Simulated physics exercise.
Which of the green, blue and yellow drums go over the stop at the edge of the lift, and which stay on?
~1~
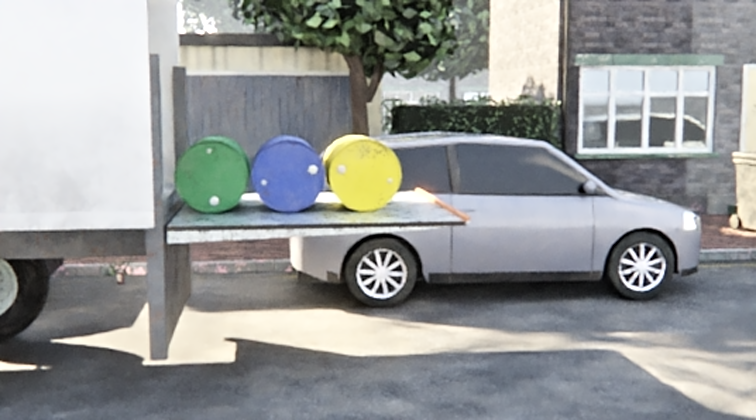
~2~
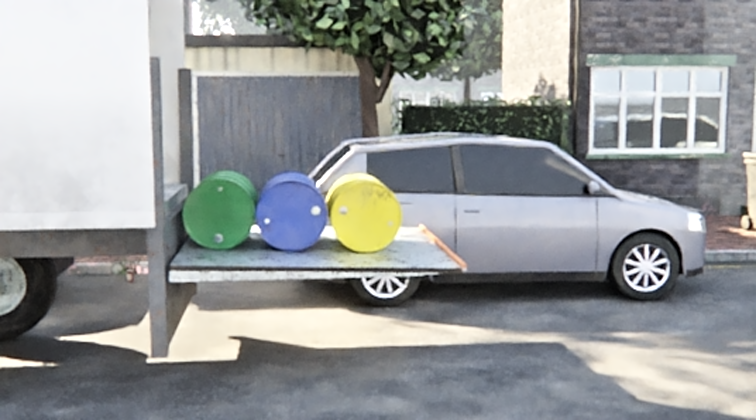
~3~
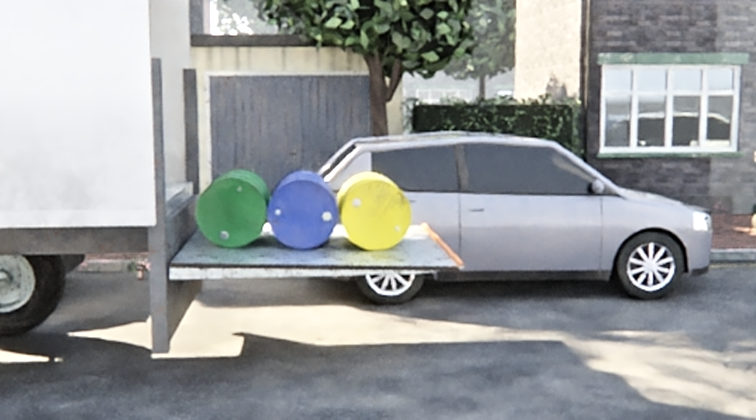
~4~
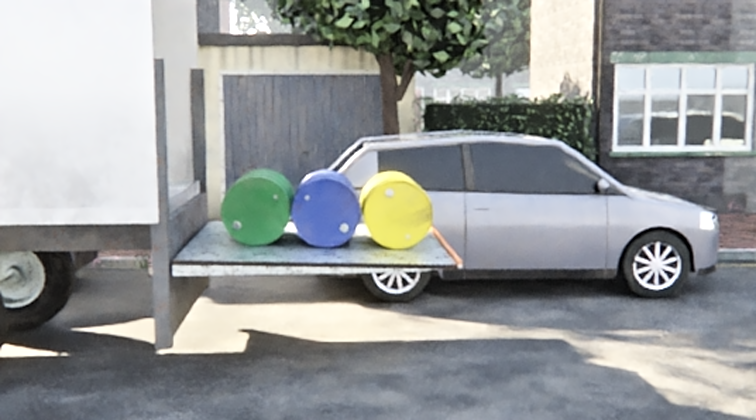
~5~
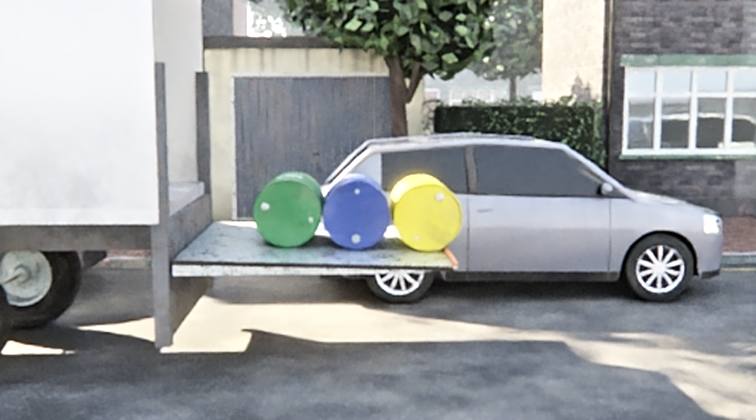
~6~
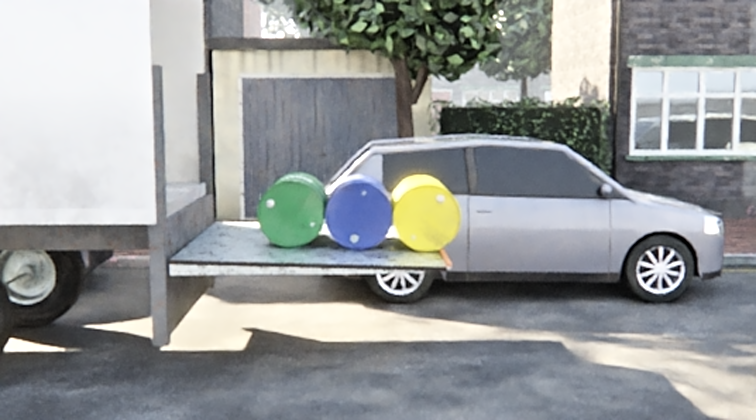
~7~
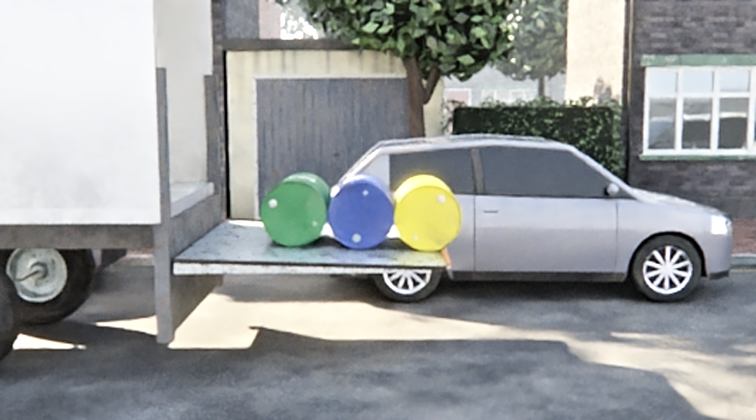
None of them goes over the stop. The yellow, green and blue drums all stay on the plate.
On a street beside a parked silver car, a lorry's tail-lift dropped a little and tipped down at its outer edge, and the green, blue and yellow drums on it rolled right, then settled side by side, all still on the plate.
